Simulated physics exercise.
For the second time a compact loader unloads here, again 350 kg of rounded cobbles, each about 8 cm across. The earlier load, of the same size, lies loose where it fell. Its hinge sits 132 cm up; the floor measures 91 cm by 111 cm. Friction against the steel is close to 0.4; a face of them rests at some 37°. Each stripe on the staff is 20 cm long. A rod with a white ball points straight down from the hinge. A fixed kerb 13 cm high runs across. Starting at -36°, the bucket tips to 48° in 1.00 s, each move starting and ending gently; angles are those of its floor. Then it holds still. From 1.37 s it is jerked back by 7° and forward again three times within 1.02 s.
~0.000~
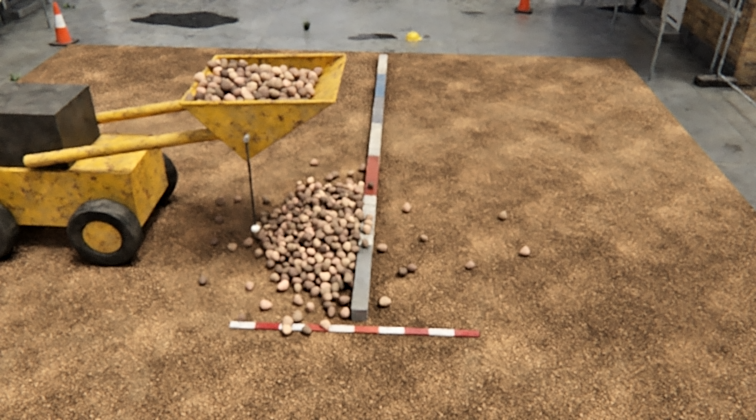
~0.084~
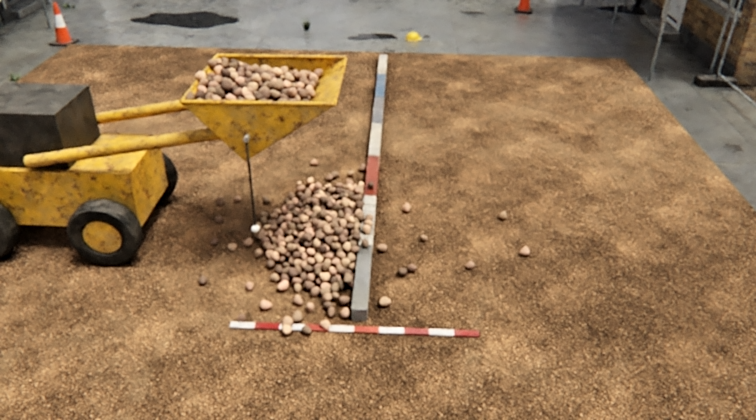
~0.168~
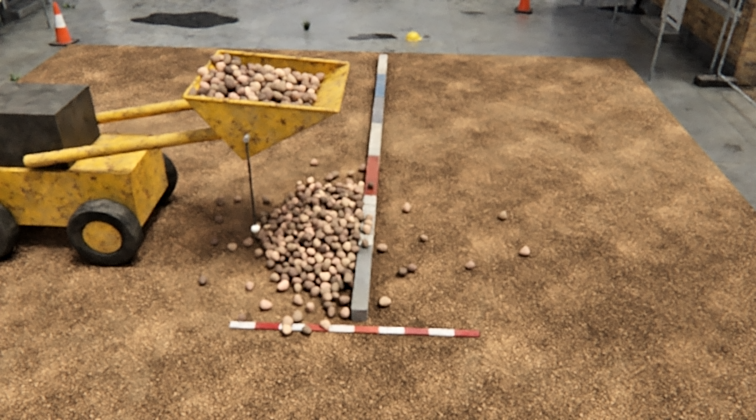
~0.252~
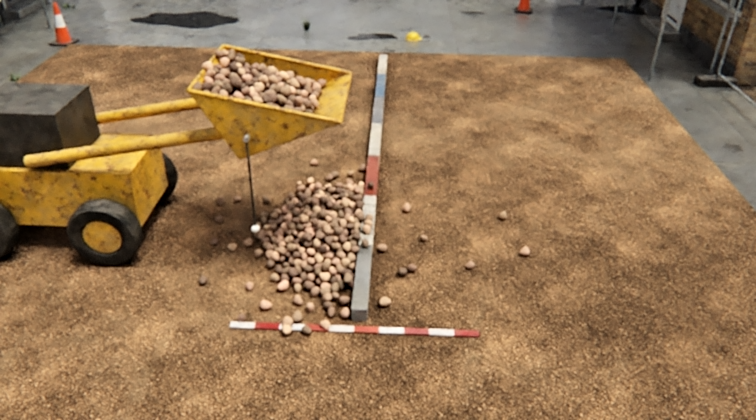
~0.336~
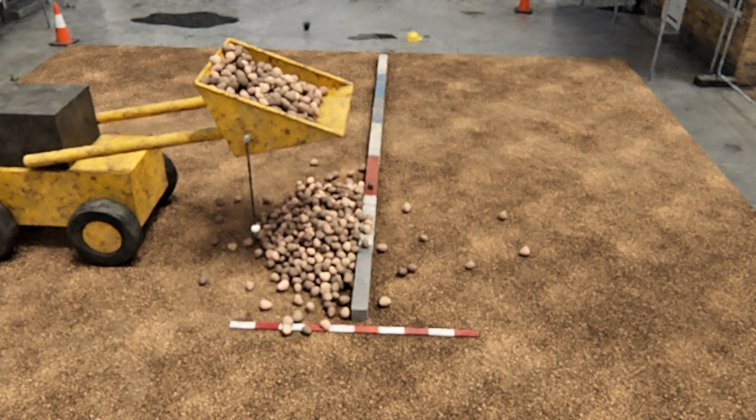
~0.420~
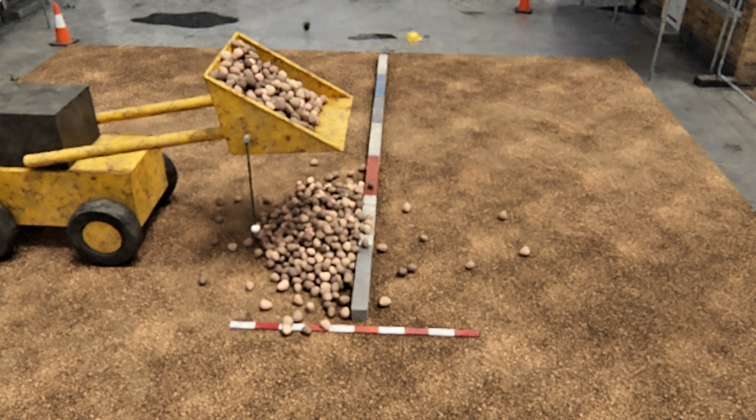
A yellow bucket full of rounded pinkish-brown stones, carried on a yellow wheeled loader at left, gradually tilts forward, its rear rising and its right lip lowering. Beneath it, loose stones lie heaped against a long grey, red and blue kerb, with a red-and-white staff in front. The loader and heap stay still on brown ground in an industrial hall, seen from a steady, raised viewpoint.
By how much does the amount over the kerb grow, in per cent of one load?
Roughly 50 per cent of a load more.
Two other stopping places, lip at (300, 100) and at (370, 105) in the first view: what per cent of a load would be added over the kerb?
Near 20 per cent from the first place, 80 from the second.
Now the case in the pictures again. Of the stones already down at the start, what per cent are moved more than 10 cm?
About 5 per cent.
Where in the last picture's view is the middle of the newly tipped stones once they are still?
Their middle is at about (369, 232).
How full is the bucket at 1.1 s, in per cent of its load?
About 45 per cent.
After 0.8 s the floor is at 35°; in per cent of one load, 100 in the bucket, 98 on this side of the kerb, 2 over the kerb; the foremost stones are at (442, 251).
After 1.1 s the floor is at 48°; in per cent of one load, 45 in the bucket, 152 on this side of the kerb, 2 over the kerb; the foremost stones are at (442, 251).
After 2.8 s the floor is at 48°; in per cent of one load, 0 in the bucket, 148 on this side of the kerb, 52 over the kerb; the foremost stones are at (539, 243).
After 5.4 s the floor is at 48°; in per cent of one load, 0 in the bucket, 148 on this side of the kerb, 52 over the kerb; the foremost stones are at (539, 243). Net gain over the kerb, 50.
